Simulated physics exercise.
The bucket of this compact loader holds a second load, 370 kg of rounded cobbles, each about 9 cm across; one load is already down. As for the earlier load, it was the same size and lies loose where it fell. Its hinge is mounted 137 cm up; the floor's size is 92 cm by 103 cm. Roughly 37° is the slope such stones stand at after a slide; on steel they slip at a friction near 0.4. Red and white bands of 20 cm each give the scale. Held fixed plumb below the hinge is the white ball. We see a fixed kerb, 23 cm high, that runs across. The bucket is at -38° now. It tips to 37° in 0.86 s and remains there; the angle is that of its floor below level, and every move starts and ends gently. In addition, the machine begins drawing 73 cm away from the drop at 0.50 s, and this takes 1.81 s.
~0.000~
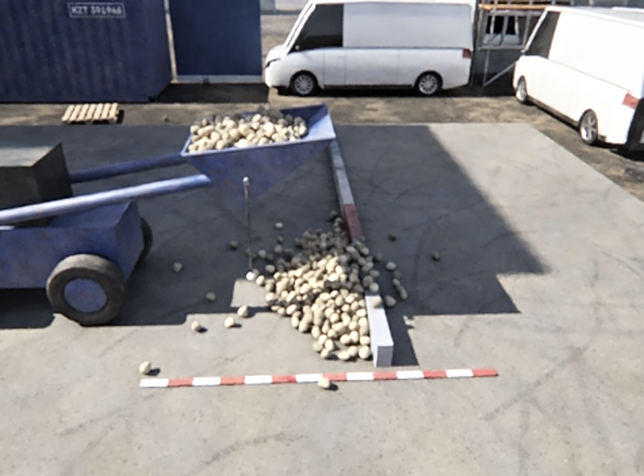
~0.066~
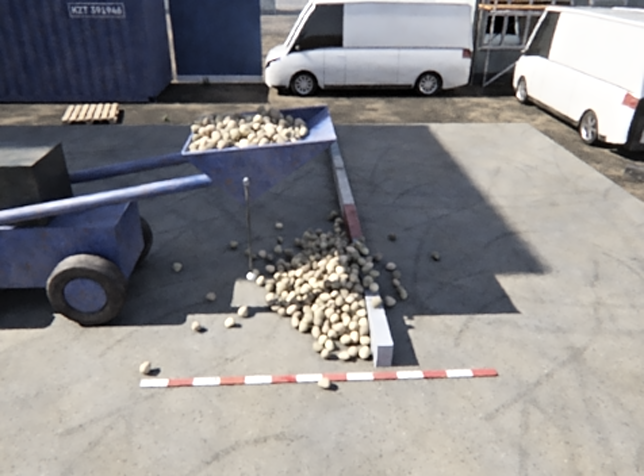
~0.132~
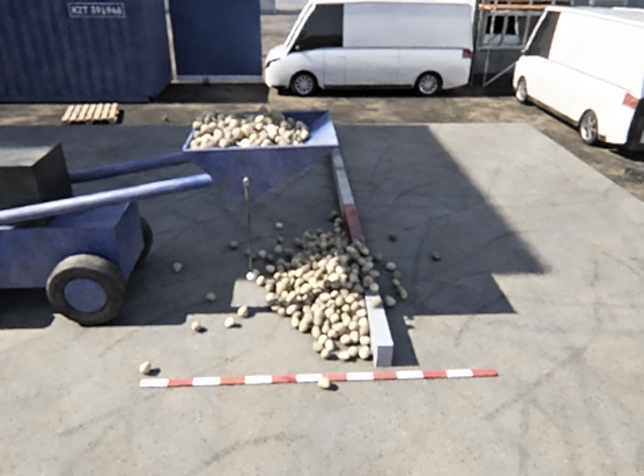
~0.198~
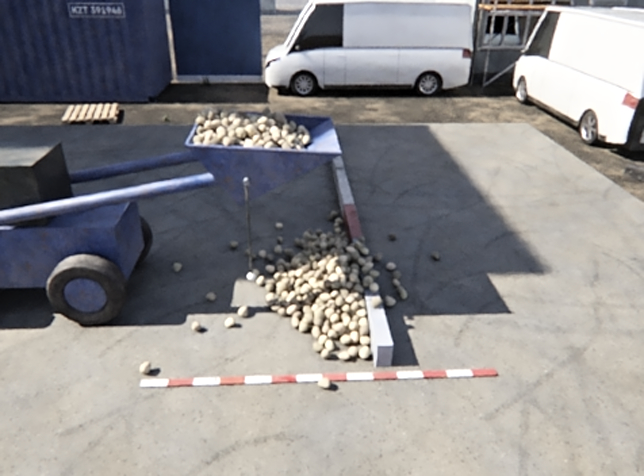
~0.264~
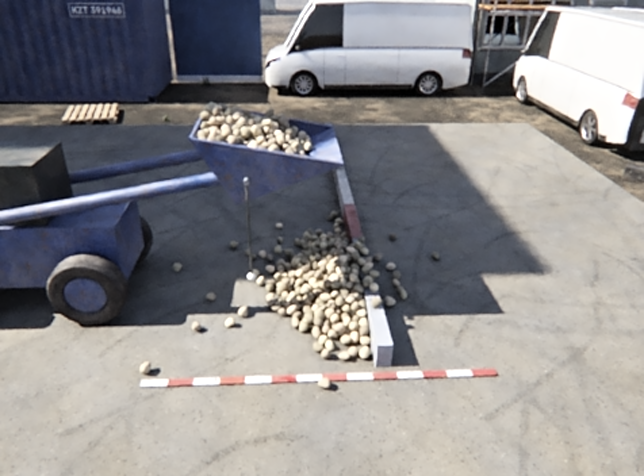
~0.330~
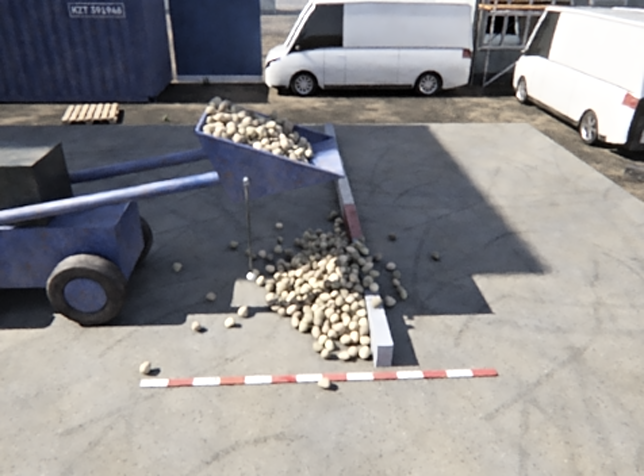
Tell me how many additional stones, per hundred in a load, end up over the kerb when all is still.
Some 13 in every hundred.
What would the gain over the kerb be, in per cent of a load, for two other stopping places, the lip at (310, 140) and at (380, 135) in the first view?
About 0 per cent from the first spot and 60 per cent from the second.
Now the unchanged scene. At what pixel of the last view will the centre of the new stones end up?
I'd point to about (320, 274).
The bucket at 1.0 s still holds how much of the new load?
Close to 65 in a hundred is still held.
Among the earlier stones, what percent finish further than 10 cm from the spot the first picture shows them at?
About 15 %.
After 0.6 s the floor is at 25°; in per cent of one load, 100 in the bucket, 100 on this side of the kerb, 2 over the kerb; the foremost stones are at (399, 269).
After 1.0 s the floor is at 37°; in per cent of one load, 64 in the bucket, 136 on this side of the kerb, 2 over the kerb; the foremost stones are at (399, 269).
After 2.8 s the floor is at 37°; in per cent of one load, 0 in the bucket, 187 on this side of the kerb, 15 over the kerb; the foremost stones are at (504, 294).
After 5.4 s the floor is at 37°; in per cent of one load, 0 in the bucket, 187 on this side of the kerb, 15 over the kerb; the foremost stones are at (504, 294). Net gain over the kerb, 13.
